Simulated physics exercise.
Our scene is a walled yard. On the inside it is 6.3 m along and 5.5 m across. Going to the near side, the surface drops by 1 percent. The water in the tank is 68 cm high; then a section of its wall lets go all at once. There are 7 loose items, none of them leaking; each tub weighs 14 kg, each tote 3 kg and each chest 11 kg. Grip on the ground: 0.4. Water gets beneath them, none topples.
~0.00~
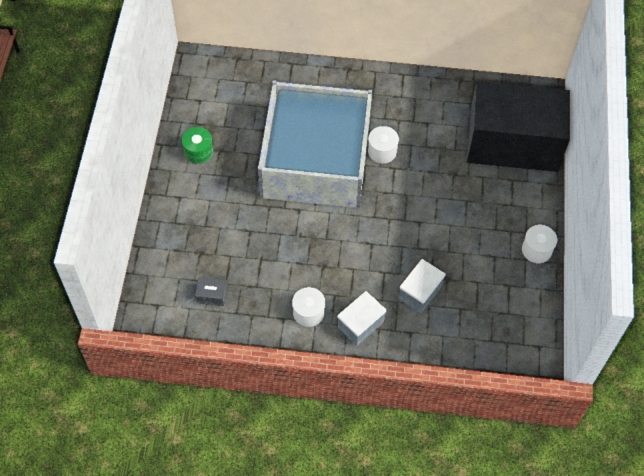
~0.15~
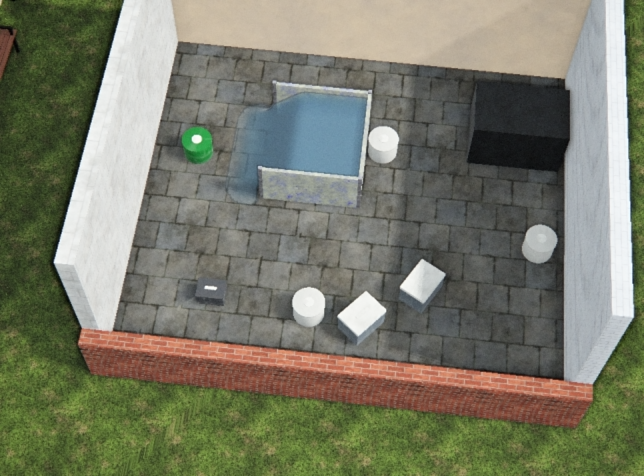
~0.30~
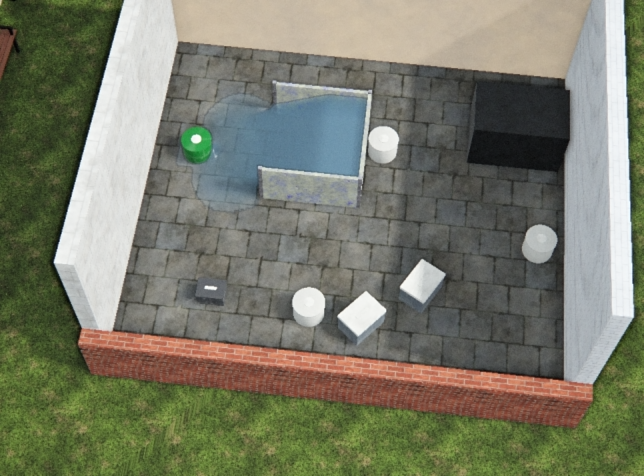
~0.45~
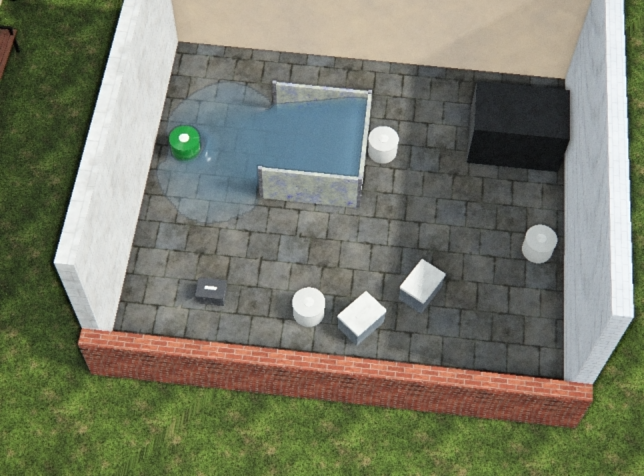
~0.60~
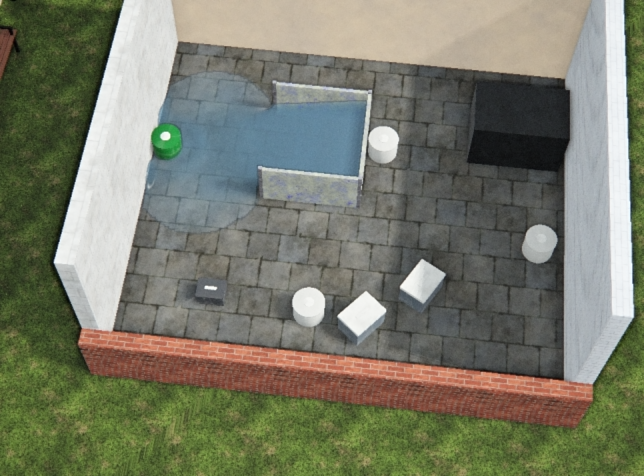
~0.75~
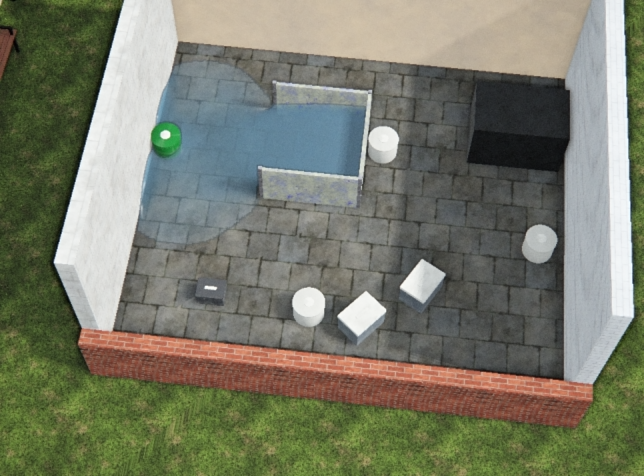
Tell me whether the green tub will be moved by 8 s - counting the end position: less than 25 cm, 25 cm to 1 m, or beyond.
Green tub winds up a long way off.
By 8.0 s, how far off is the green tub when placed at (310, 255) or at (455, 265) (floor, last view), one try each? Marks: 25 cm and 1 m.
Respectively: It rests almost unmoved; it rests almost unmoved.
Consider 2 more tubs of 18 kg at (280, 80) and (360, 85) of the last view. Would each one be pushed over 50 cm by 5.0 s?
Lab note - in order: Above threshold / above threshold.
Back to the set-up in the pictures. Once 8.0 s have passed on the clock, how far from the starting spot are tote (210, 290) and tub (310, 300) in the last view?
Lab note - net shifts in turn: 450 cm; 30 cm.
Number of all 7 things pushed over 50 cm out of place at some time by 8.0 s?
By my tally, 2.
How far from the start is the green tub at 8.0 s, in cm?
I'd estimate some 200 centimetres.
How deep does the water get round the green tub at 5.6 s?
Depth approx. 4 cm.
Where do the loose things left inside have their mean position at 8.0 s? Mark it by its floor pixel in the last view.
They're centred close to (404, 264).
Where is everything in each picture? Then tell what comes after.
The first picture shows the green tub at (197, 139) rests on the ground; water covers 2.1 m2; 0 of 7 have shifted.
The second picture shows the green tub at (197, 139) rests on the ground; water covers 3.0 m2; 0 of 7 have shifted.
The third picture shows the green tub at (196, 139) rests on the ground; water covers 4.1 m2; 0 of 7 have shifted.
The fourth picture shows the green tub at (184, 138), on the bottom, 19 cm from its start; water covers 5.4 m2; 1 of 7 have shifted.
The fifth picture shows the green tub at (166, 136) rests on the ground, 48 cm from its start; water covers 6.5 m2; 1 of 7 have shifted.
The sixth picture shows the green tub at (165, 135), afloat, 48 cm from its start; 7.2 m2 under water; 1 of 7 have shifted.
After 1.6 s the green tub is near (181, 139), 0.3 m from its start, afloat; 1 afloat.
After 3.6 s the green tub is near (236, 234), 1.8 m from its start, aground; 1 afloat.
After 5.6 s the green tub is near (238, 238), 1.8 m from its start, aground; 1 afloat.
After 8.0 s the green tub is near (238, 238), 1.8 m from its start, aground; 2 afloat.
